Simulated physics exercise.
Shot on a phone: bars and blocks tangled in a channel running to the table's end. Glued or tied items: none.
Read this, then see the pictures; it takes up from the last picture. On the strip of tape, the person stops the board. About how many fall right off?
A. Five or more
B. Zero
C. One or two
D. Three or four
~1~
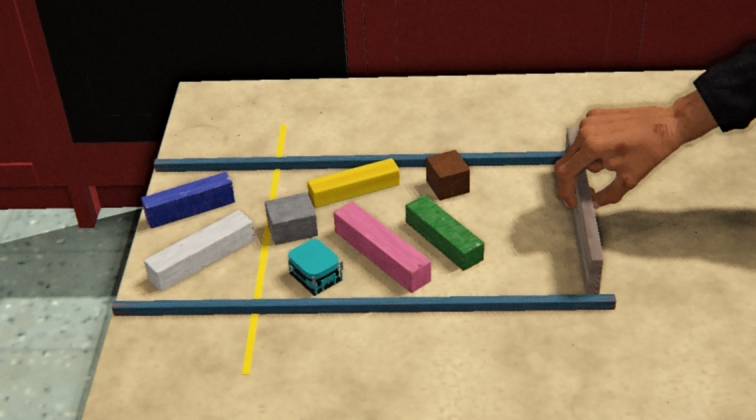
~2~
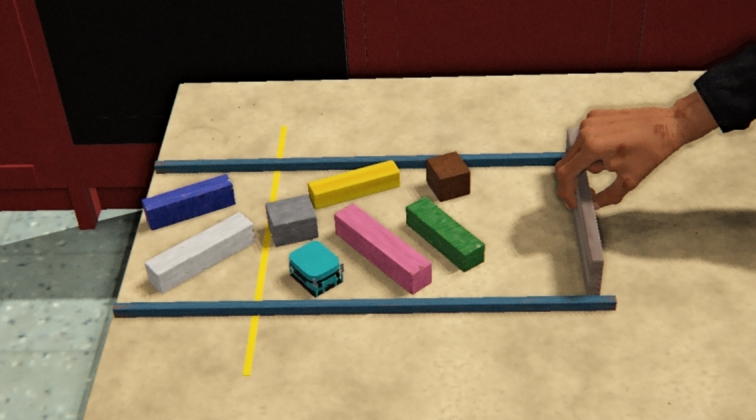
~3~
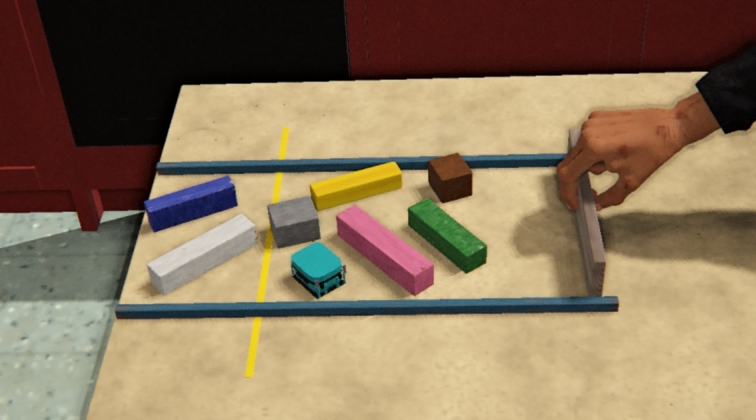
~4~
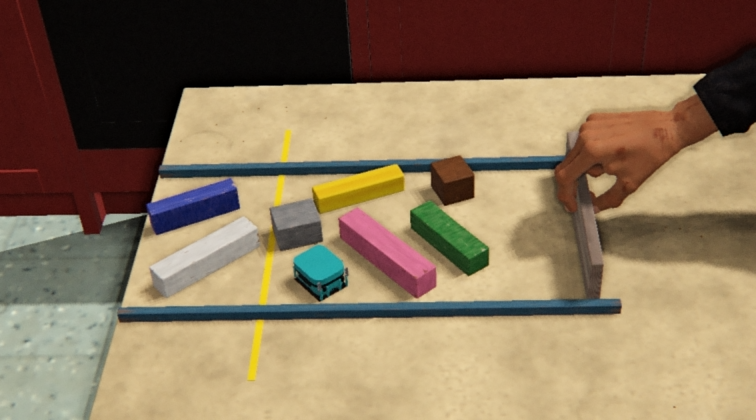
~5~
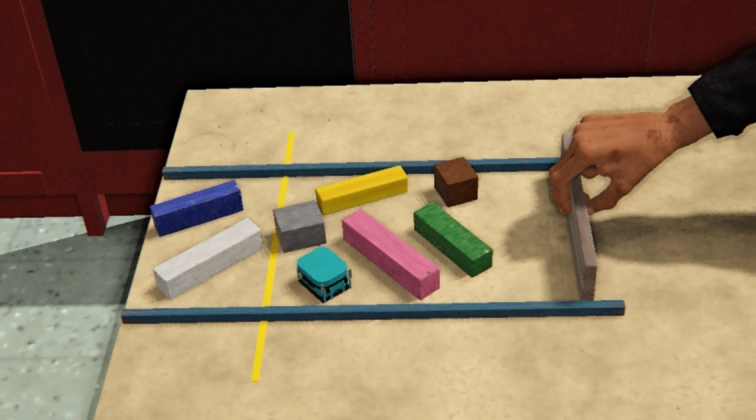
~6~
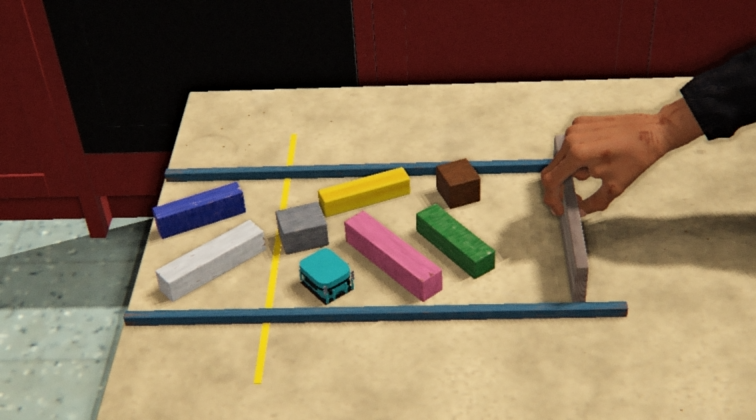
The answer is B.
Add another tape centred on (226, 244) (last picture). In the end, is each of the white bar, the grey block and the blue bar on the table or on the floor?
Here the white bar drops down while the grey block remains in place and the blue bar drops down.
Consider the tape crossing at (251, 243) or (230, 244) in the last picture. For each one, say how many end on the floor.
Result, try by try: 0, 2.
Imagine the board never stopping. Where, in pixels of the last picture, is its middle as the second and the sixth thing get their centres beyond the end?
At the first moment about (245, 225), at the next about (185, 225).
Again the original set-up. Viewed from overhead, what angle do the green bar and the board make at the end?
It comes to around 0 degrees.
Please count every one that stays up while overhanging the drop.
The answer comes to 1.
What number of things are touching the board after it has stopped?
It's touching 2 at the end.
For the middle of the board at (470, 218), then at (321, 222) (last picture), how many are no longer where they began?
That gives 2 for the first and 8 for the second.
Soon after, none off yet; blue bar at rest near (200, 210); white bar at rest near (212, 260); grey block at rest near (302, 228).
Then, none off yet; blue bar at rest near (200, 210); white bar at rest near (212, 260); grey block moving near (293, 228).
At rest, the number that fall off is zero.
